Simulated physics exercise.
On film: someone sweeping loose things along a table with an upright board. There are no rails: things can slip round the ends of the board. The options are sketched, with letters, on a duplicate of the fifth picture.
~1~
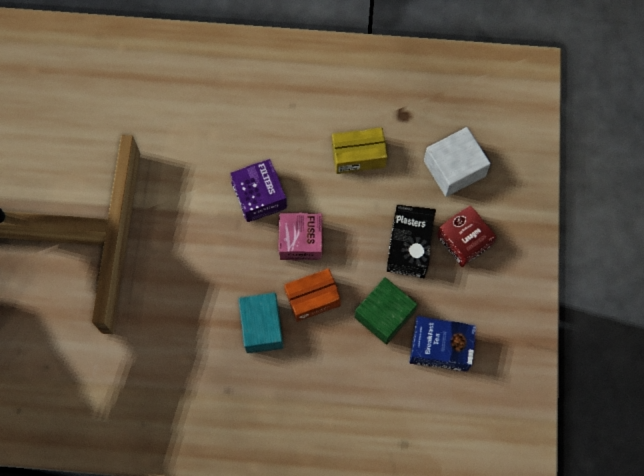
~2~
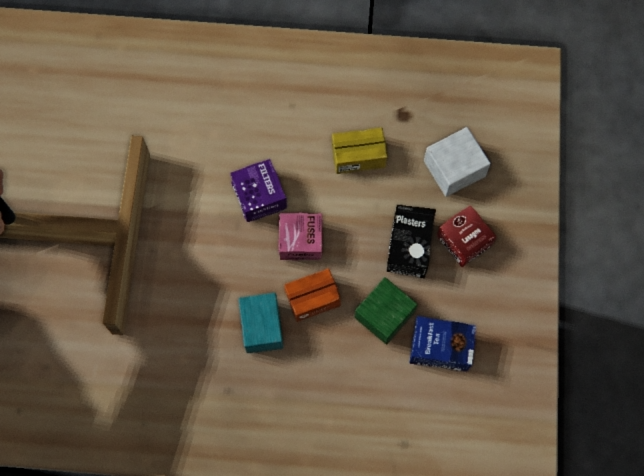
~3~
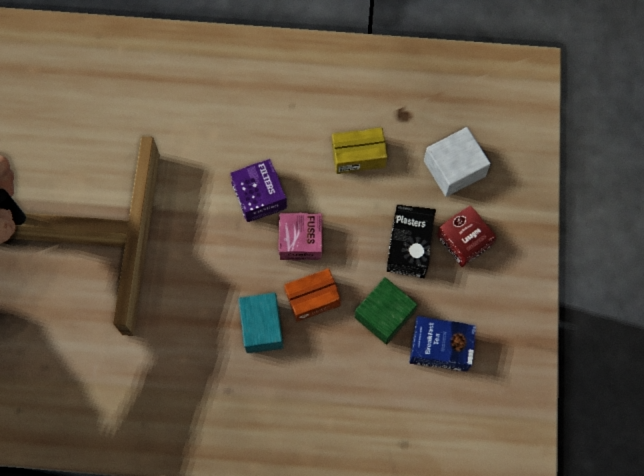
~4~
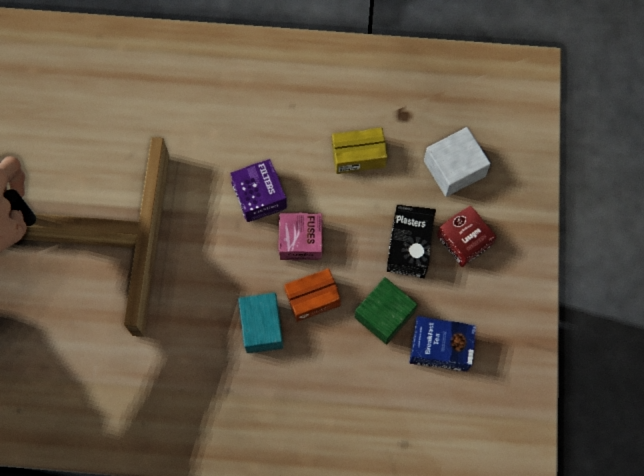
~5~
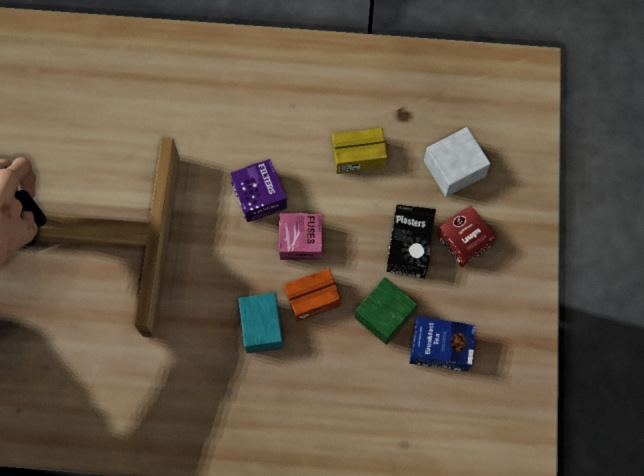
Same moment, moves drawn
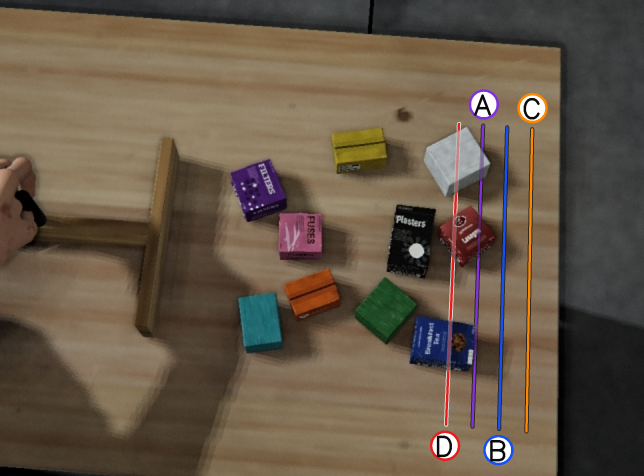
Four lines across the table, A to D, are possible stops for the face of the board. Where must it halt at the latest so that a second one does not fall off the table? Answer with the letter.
Line A.
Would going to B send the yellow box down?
By then, no.
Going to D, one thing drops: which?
It is the red packet.
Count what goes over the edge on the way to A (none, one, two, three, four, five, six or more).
By then, one.
On the copy, A at (478, 269); B at (503, 271); C at (529, 273); D at (453, 267).
On A. First, board (271, 238); turquoise block (289, 327); orange box (331, 291).
Then, board (386, 247); red packet (505, 236); blue packet (480, 369).
Finally, board (478, 254); red packet over the edge; black box (547, 244); one fallen.
By contrast, B drops three; C drops three; D is within the limit but short.
